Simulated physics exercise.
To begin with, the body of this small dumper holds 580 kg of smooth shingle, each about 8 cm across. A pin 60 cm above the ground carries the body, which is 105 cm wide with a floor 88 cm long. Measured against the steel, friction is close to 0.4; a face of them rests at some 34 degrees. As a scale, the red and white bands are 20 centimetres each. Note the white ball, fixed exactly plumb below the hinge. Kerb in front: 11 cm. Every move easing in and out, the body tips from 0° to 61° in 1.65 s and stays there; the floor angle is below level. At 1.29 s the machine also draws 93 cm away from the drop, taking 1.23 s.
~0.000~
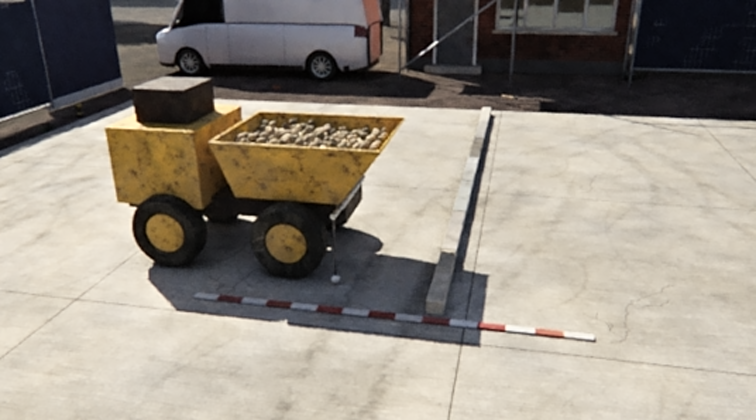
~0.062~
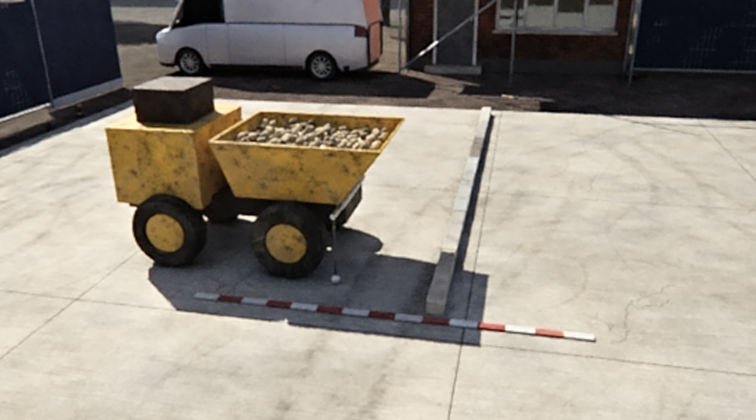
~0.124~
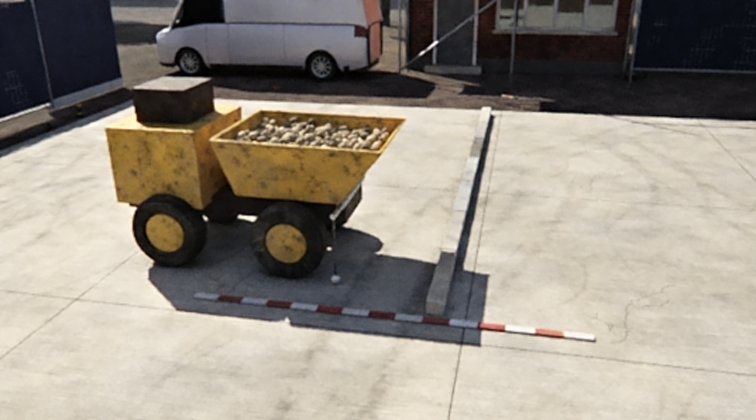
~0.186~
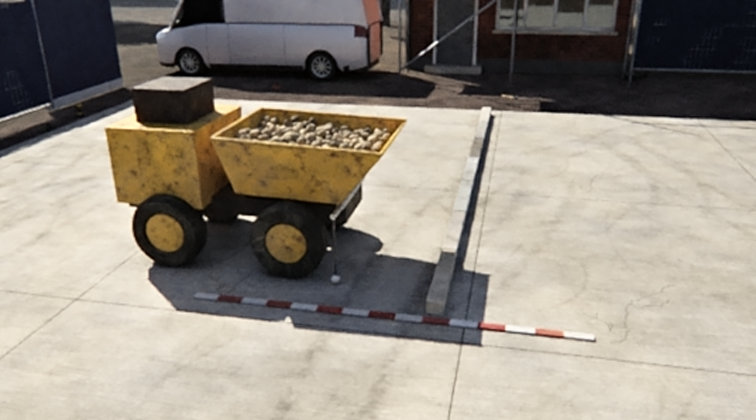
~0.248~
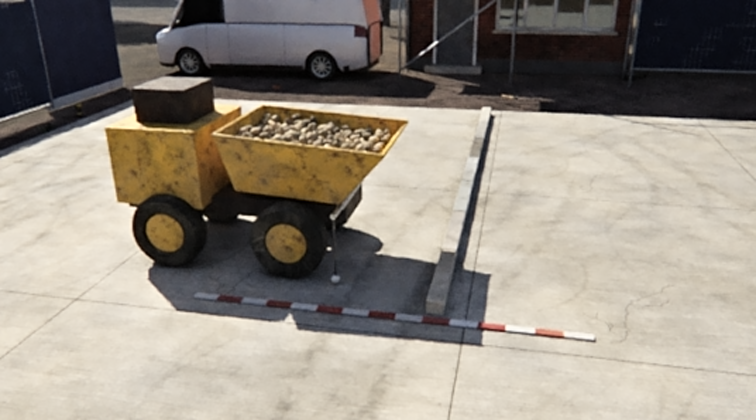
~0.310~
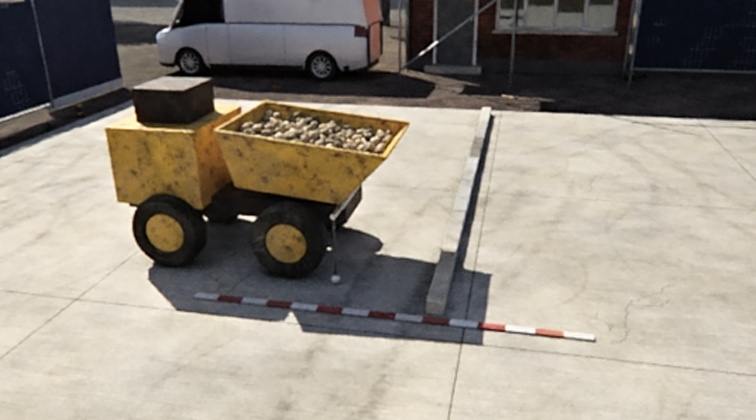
A small yellow dumper loaded with rounded stones stood still on pale concrete, facing a low kerb, while its body slowly began to tilt, the back edge rising slightly and the stones staying inside.
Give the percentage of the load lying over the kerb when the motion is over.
Close to 15 in a hundred.
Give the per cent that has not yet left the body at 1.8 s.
I'd say it's holding near 65 per cent.
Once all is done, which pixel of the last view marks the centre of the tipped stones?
Their centre sits close to (395, 252).
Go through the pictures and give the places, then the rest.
In the first picture, lip at (380, 153), floor tilted 0°, highest stones at (299, 130).
In the second picture, the body is at 0°, its lip at (380, 153); the top of the load is at (299, 130); the stones move at 0.1 m/s on average.
In the third picture, the body is at 1°, its lip at (381, 154); the top of the load is at (300, 129); the stones move at 0.1 m/s on average.
In the fourth picture, lip at (382, 155), floor tilted 2°, highest stones at (301, 128); the stones move at 0.2 m/s on average.
In the fifth picture, the body is at 4°, its lip at (384, 156); the top of the load is at (294, 125); the stones move at 0.3 m/s on average.
In the sixth picture, the body is at 6°, its lip at (386, 158); the top of the load is at (284, 123); the stones move at 0.3 m/s on average.
After 1.2 s the floor is at 52°; 100 % in the body; the foremost stones are at (411, 188).
After 1.8 s the floor is at 61°; 67 % in the body, 29 % on this side of the kerb, 4 % over the kerb; the foremost stones are at (481, 265).
After 3.0 s the floor is at 61°; 22 % in the body, 62 % on this side of the kerb, 16 % over the kerb; the foremost stones are at (647, 251).
After 5.5 s the floor is at 61°; 2 % in the body, 82 % on this side of the kerb, 17 % over the kerb; the foremost stones are at (651, 251).
